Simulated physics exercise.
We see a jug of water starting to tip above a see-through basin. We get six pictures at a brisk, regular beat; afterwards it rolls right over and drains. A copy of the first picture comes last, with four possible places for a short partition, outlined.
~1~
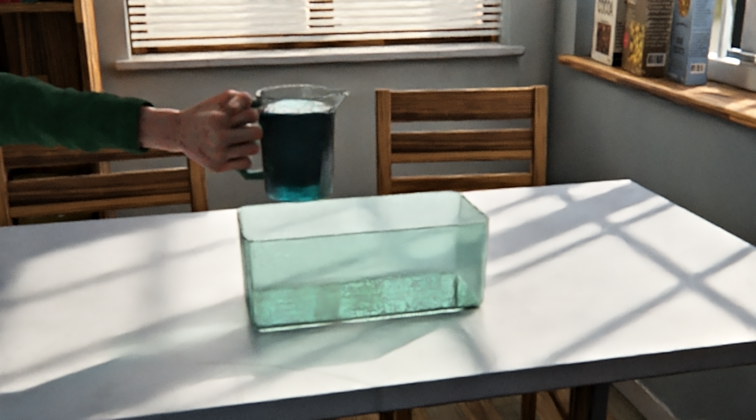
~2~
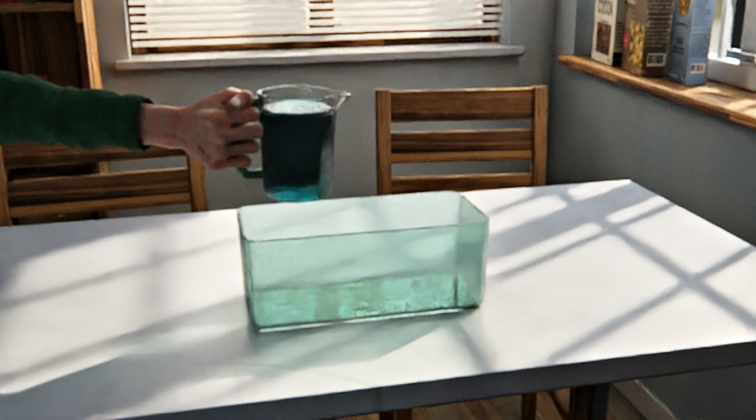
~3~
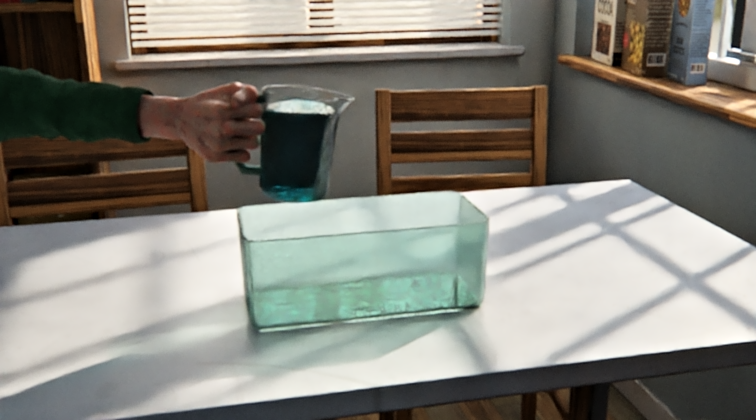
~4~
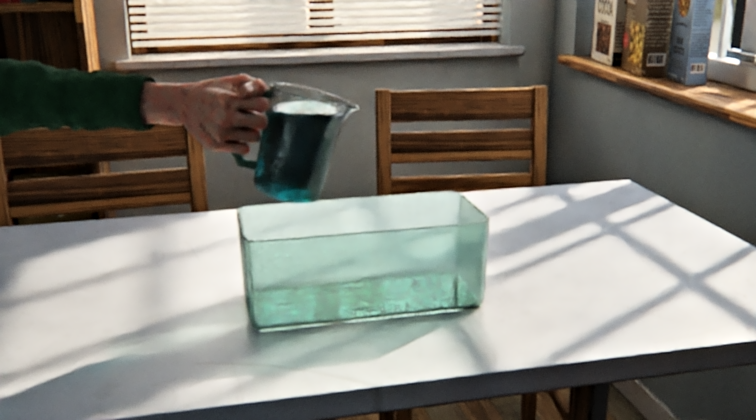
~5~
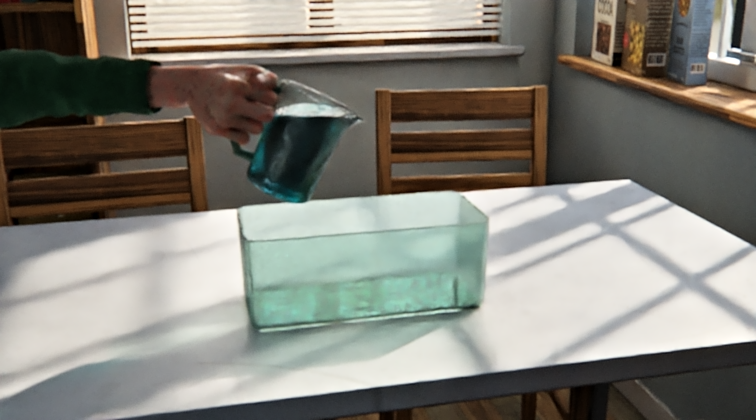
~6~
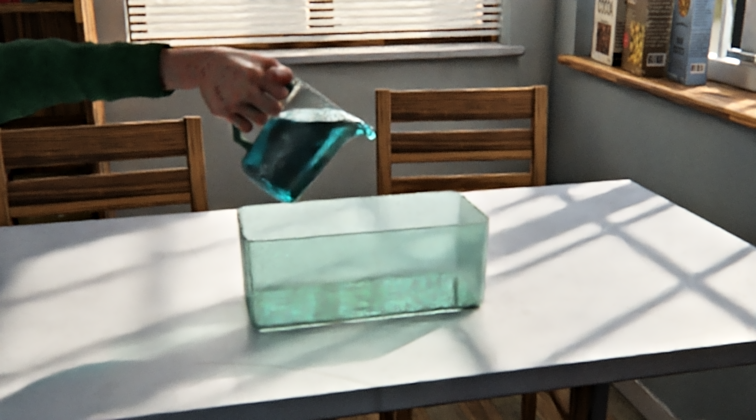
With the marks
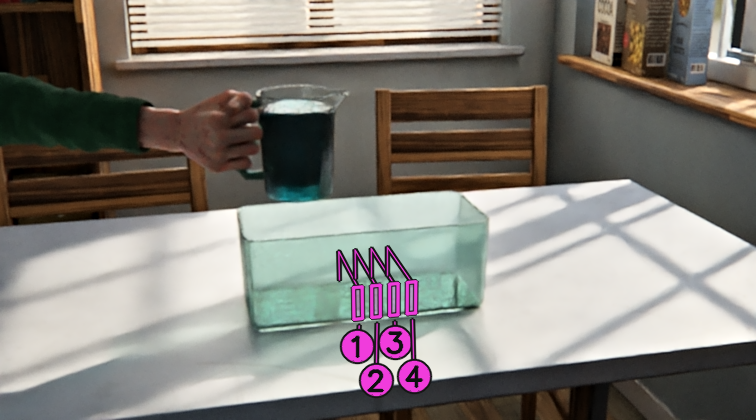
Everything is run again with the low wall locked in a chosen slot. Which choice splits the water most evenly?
I would pick position 4.
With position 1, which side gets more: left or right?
The right one.
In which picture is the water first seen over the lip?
In picture 6.
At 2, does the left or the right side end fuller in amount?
The right one.
On the marked copy, 1 at (359, 325); 2 at (377, 323); 3 at (394, 321); 4 at (412, 319).
With 1, about 6 % ends left of the wall and 93 % right of it.
With 2, about 4 % ends left of the wall and 96 % right of it.
With 3, about 16 % ends left of the wall and 83 % right of it.
With 4, about 56 % ends left of the wall and 43 % right of it.
